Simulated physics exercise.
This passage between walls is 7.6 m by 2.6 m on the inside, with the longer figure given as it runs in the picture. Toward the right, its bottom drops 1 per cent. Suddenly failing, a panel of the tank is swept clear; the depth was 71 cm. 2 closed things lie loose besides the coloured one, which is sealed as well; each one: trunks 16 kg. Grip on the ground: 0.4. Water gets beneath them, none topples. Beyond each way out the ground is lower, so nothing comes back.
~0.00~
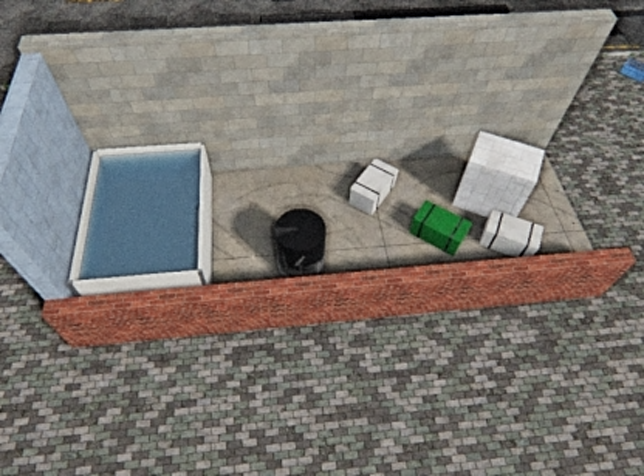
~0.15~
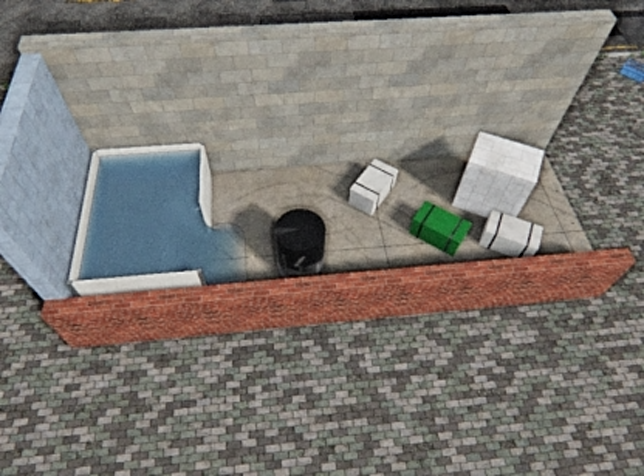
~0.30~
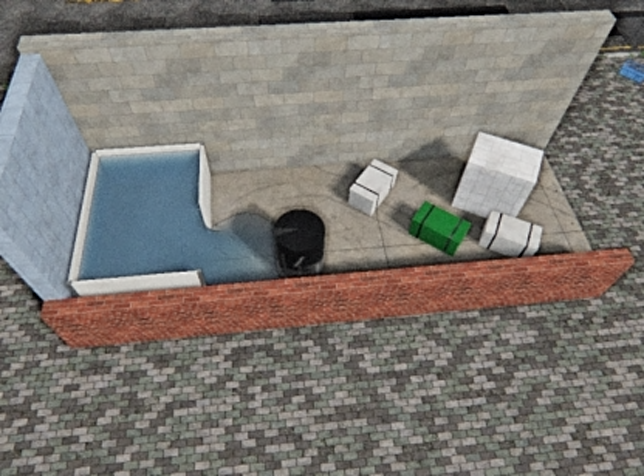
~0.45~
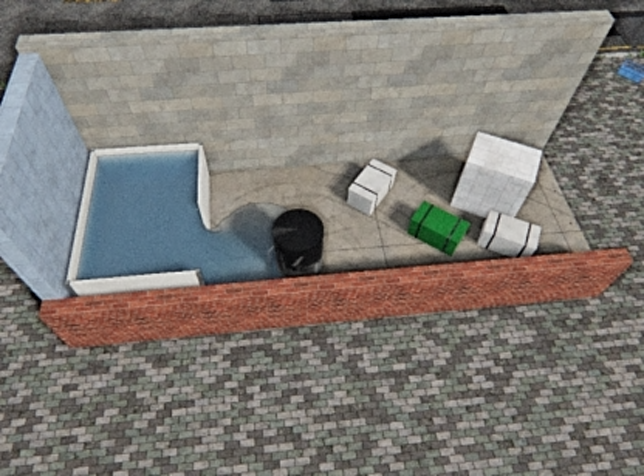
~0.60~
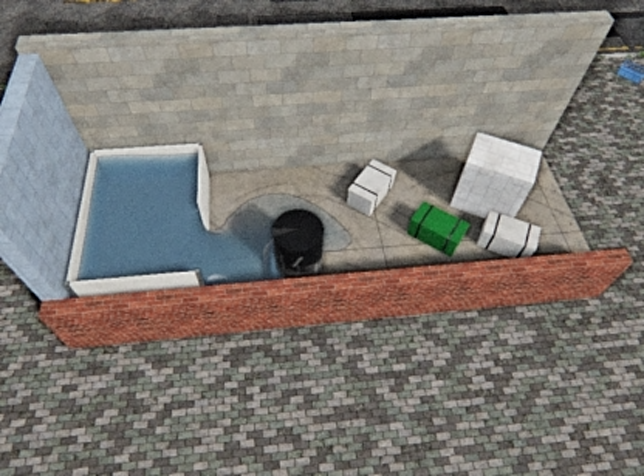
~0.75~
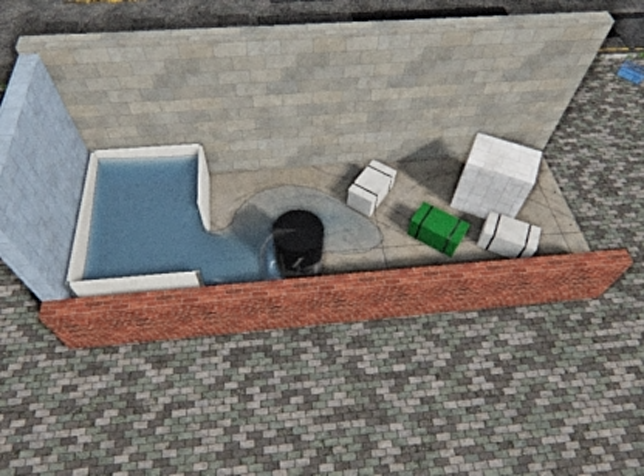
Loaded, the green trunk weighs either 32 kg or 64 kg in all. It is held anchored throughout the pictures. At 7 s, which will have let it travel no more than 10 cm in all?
Neither.
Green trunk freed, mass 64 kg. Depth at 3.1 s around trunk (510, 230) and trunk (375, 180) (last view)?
Depths: Near 4 cm, then near 21 cm.
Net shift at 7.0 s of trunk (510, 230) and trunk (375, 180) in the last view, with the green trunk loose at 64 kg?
In turn: 120 cm, 140 cm.
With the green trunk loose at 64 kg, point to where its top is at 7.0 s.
About (504, 246).
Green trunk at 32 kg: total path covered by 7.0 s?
It covers about 300 cm altogether.
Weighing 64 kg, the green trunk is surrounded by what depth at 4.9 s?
Something like 9 centimetres.
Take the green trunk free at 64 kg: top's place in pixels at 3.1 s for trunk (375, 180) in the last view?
About pixel (455, 155).
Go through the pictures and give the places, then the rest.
The first picture shows the green trunk at (443, 221), on the bottom; water covers 3.6 m2; 0 of 3 have shifted.
The second picture shows the green trunk at (442, 221) rests on the ground; water covers 4.3 m2; 0 of 3 have shifted.
The third picture shows the green trunk at (442, 221) rests on the ground; water covers 5.2 m2; 0 of 3 have shifted.
The fourth picture shows the green trunk at (440, 221) rests on the ground; water covers 5.8 m2; 0 of 3 have shifted.
The fifth picture shows the green trunk at (440, 222) rests on the ground; 6.5 m2 under water; 0 of 3 have shifted.
The sixth picture shows the green trunk at (440, 222), on the bottom; water covers 7.5 m2; 0 of 3 have shifted.
After 1.4 s the green trunk would be 2 cm from its start with 32 kg and 0 cm from its start with 64 kg; 6 cm of water round it then.
After 3.1 s the green trunk would be 102 cm from its start with 32 kg and 48 cm from its start with 64 kg; 13 cm of water round it then.
After 4.9 s the green trunk would be 237 cm from its start with 32 kg and 55 cm from its start with 64 kg; 9 cm of water round it then.
After 7.0 s the green trunk would be gone out with 32 kg and 100 cm from its start with 64 kg; 10 cm of water round it then.
